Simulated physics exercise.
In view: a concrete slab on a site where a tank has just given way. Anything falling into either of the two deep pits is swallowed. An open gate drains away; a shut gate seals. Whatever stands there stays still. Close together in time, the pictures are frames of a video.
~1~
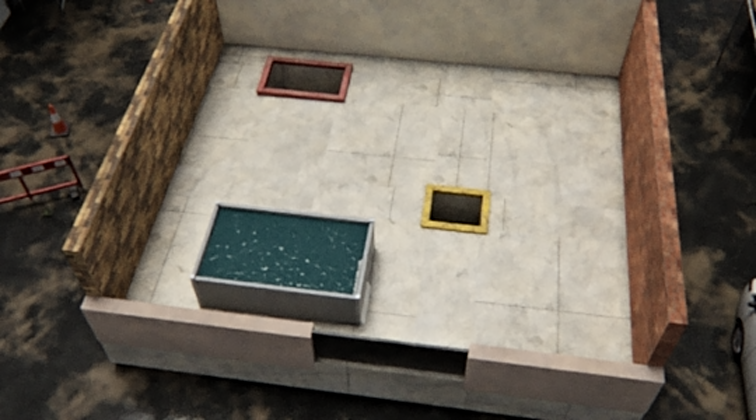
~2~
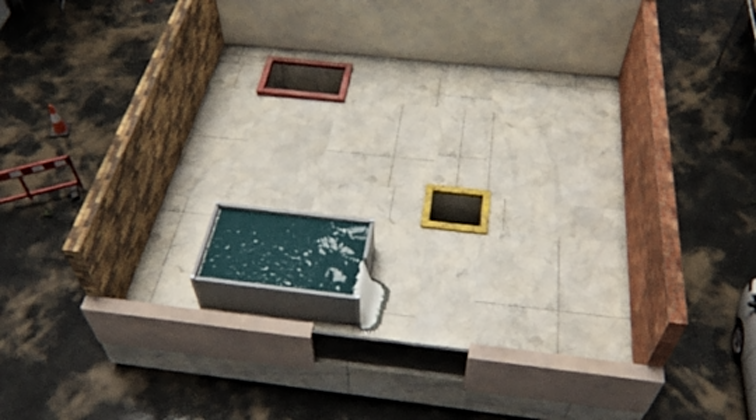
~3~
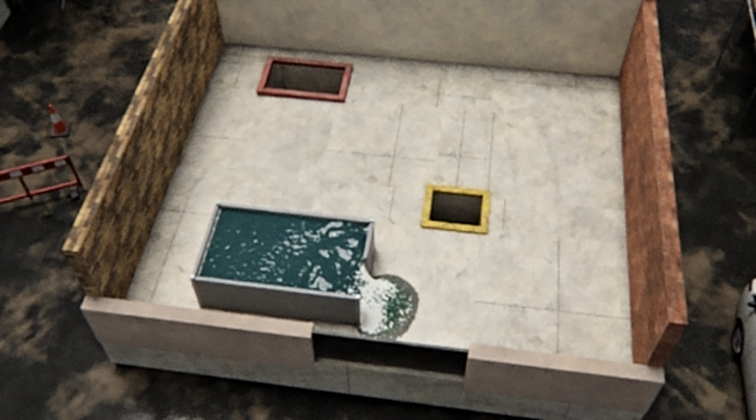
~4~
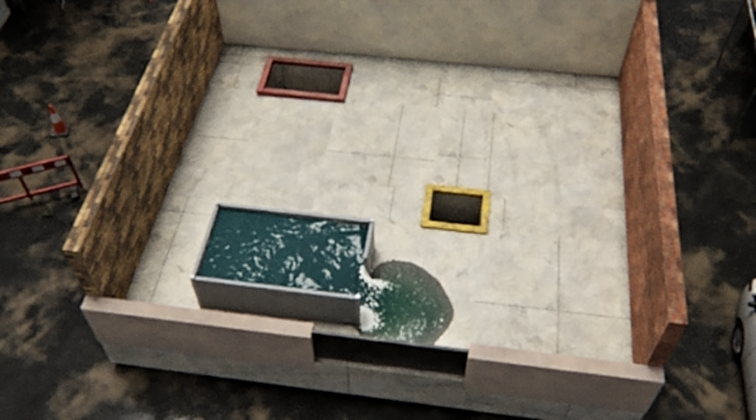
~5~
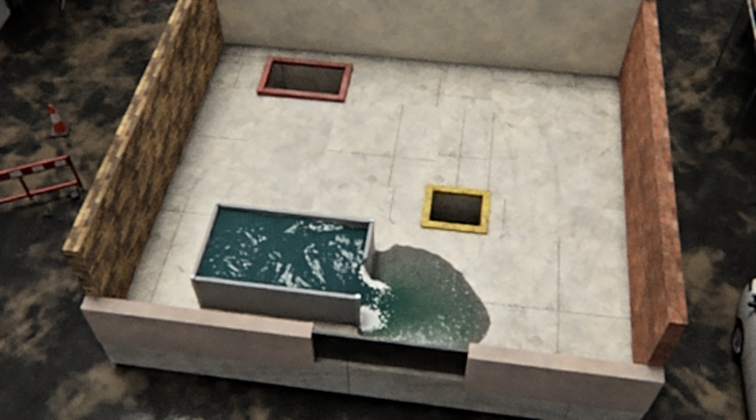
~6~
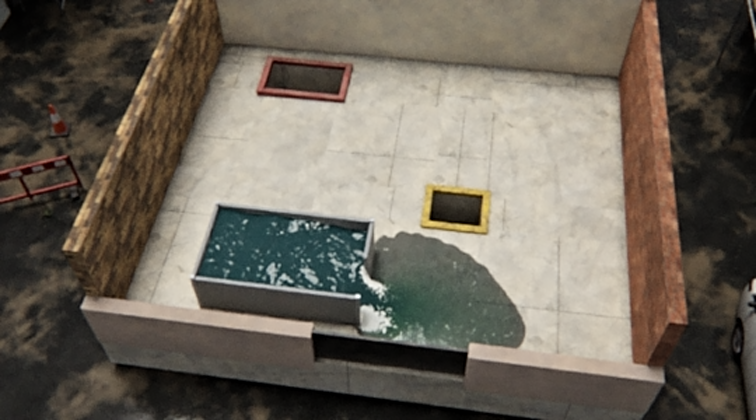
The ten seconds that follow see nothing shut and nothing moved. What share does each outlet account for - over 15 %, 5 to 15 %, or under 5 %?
One by one: Gate: Short of a twentieth, red pit: Short of a twentieth, yellow pit: Short of a twentieth.
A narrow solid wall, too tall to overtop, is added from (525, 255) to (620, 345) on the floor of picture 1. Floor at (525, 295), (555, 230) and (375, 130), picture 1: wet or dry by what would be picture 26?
Result, listed order: Spot 1 reached by the flood, spot 2 reached by the flood, spot 3 kept clear of the flood.
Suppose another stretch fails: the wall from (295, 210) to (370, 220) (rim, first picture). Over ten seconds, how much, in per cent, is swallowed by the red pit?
The red pit takes 8 per cent.
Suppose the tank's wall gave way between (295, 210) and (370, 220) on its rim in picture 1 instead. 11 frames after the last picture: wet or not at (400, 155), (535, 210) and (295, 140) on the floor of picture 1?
So the first one is drenched, the next left untouched, and the last drenched.
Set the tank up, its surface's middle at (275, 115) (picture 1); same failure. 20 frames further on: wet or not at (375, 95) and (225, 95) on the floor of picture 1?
One after the other, they come out spared and spared.
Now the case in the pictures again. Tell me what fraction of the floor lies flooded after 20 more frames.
Around 30 percent.
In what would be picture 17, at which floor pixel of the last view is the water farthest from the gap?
My best guess is about (619, 231).
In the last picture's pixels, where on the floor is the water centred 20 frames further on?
I'd put it at around (420, 284).
A moment on, water covers 20 % of the floor; the gate 0 %, the red pit 0 %, the yellow pit 0 %.
Next, water covers 25 % of the floor; the gate 0 %, the red pit 0 %, the yellow pit 0 %.
Then, water covers 30 % of the floor; the gate 0 %, the red pit 0 %, the yellow pit 0 %.
Later, water covers 55 % of the floor; the gate 0 %, the red pit 0 %, the yellow pit 0 %.
In the end, water covers 80 % of the floor; the gate 0 %, the red pit 1 %, the yellow pit 1 %.
